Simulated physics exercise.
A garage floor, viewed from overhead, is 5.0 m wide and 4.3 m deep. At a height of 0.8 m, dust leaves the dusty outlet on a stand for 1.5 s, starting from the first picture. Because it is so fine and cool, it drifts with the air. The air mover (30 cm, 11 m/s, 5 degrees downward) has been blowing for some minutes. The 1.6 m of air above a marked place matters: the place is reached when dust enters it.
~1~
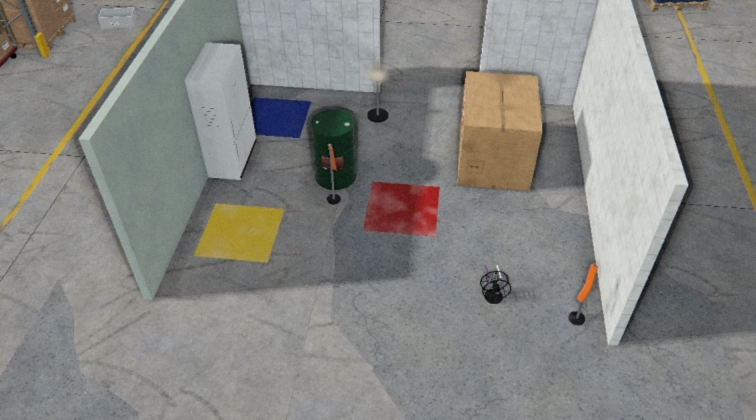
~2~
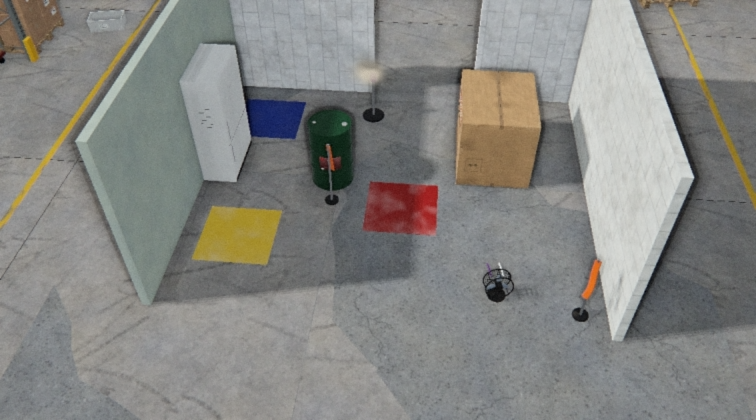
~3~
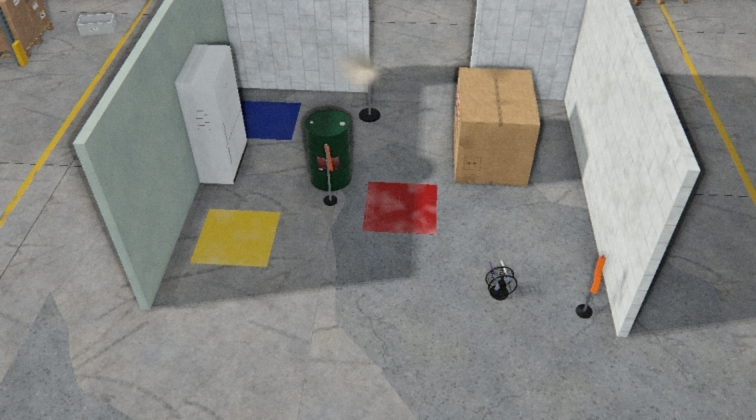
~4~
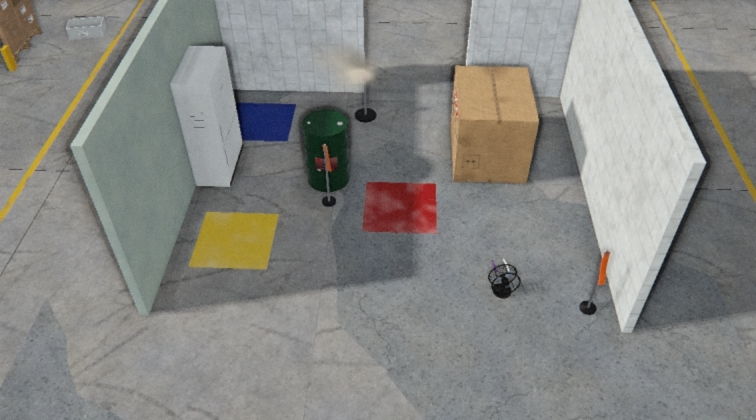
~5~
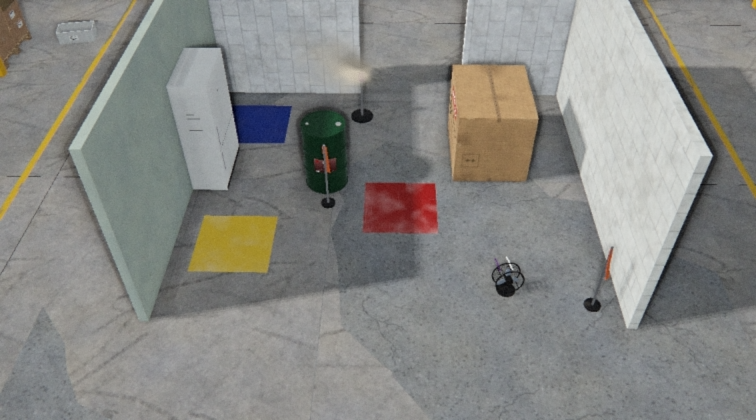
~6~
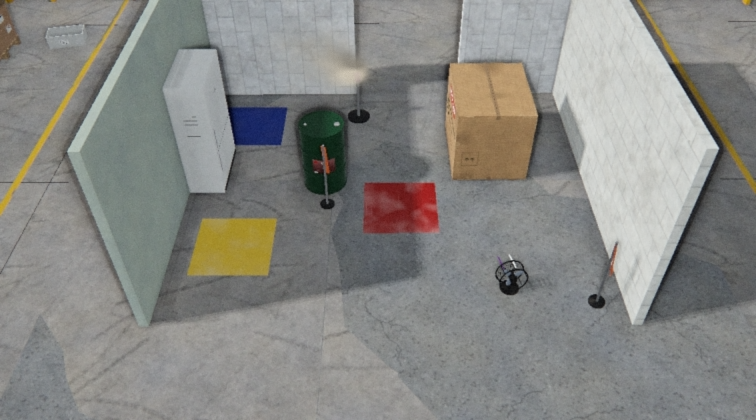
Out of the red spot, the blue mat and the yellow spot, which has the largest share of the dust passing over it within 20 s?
The blue one.
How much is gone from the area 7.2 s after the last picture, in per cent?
I'd say near 60 per cent.
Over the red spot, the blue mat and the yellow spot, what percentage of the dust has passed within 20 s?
Roughly 0 % red, 40 % blue, 1 % yellow.
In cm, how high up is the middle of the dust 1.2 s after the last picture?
Height of middle: Approx. 90 cm.
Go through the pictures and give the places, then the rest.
In the first picture, the dust is thickest near (378, 73), the dusty outlet on a stand stands at (378, 82) and the air mover is at (496, 286).
In the second picture, the dust is thickest near (369, 71), the yellow spot is centred on (238, 234), the red spot is centred on (402, 208) and the blue mat is centred on (271, 118).
In the third picture, the dust is thickest near (362, 70) and reaches out to (342, 63), a ribbon ends at (593, 293) and a ribbon ends at (331, 170).
In the fourth picture, the dust is thickest near (354, 69) and reaches out to (322, 58), the top of a large carton is at (495, 92) and the top of a barrel is at (325, 123).
In the fifth picture, the dust is thickest near (348, 69) and reaches out to (309, 57).
In the sixth picture, the dust is thickest near (342, 68) and reaches out to (291, 49), a ribbon ends at (612, 274) and a ribbon ends at (327, 173).
Then, 1.2 s after the last picture, 0 % is gone from the area; 0 % has passed over the yellow spot, 0 % over the red spot and 14 % over the blue mat, and the middle of the rest is near (324, 49).
Then, 3.2 s after the last picture, 15 % is gone from the area; 0 % has passed over the yellow spot, 0 % over the red spot and 29 % over the blue mat, and the middle of the rest is near (308, 27).
Then, 7.2 s after the last picture, 60 % is gone from the area; 0 % has passed over the yellow spot, 0 % over the red spot and 37 % over the blue mat.
Then, 19.2 s after the last picture, 95 % is gone from the area; 1 % has passed over the yellow spot, 0 % over the red spot and 40 % over the blue mat.
